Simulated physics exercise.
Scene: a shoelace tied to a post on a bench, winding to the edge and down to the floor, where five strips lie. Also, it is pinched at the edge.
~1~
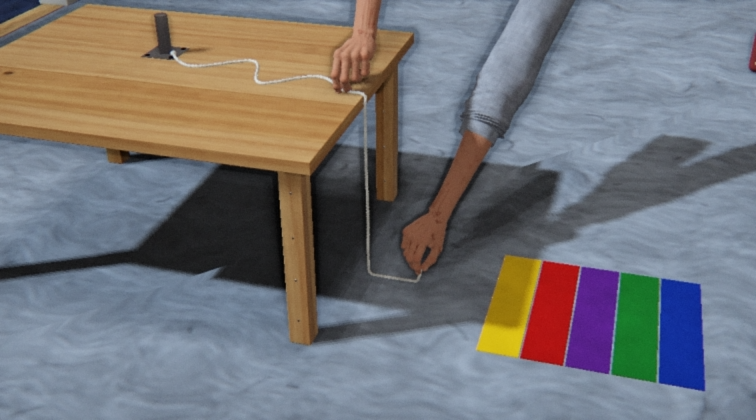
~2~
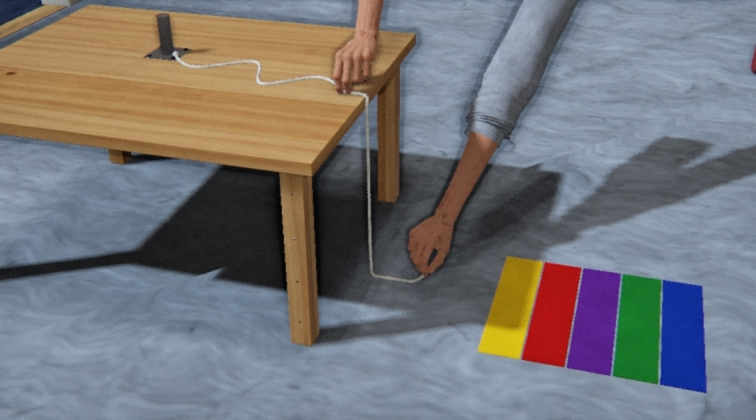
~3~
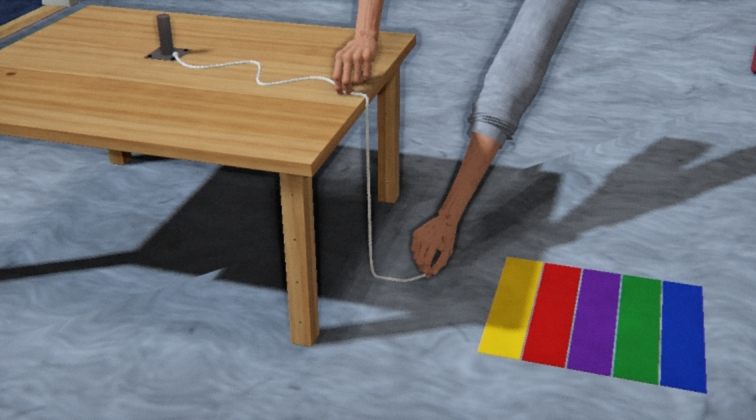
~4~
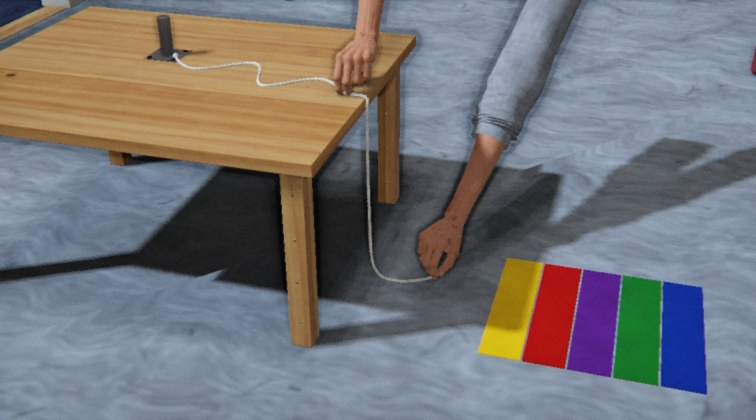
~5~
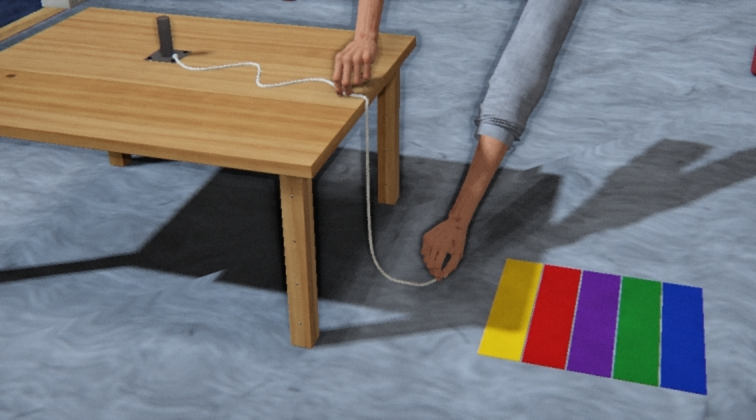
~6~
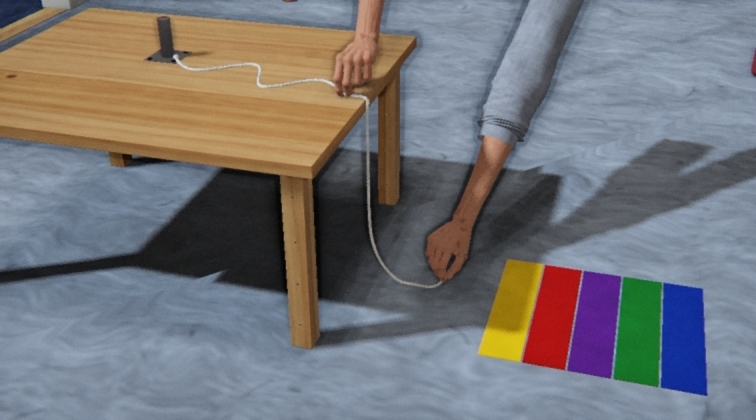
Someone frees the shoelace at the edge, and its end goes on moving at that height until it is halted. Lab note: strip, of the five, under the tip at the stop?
Green.
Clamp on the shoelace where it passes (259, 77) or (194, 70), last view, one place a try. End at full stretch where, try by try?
Per try (px): (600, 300), (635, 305).
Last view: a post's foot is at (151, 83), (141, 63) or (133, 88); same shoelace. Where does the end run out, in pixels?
In order, near (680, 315), (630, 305) and (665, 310).
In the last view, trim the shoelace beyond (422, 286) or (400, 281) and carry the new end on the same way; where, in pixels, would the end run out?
I'd say somewhere near (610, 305) the first time and near (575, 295) the second time.
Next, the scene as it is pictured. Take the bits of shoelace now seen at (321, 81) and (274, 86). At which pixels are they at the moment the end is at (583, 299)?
The first goes to (370, 99), the other to (328, 86).
Early on, end near (583, 299); over purple.
Midway, end near (624, 306); over green.
At the end of the slack, end near (648, 309); over green. It gets as far as the green strip.
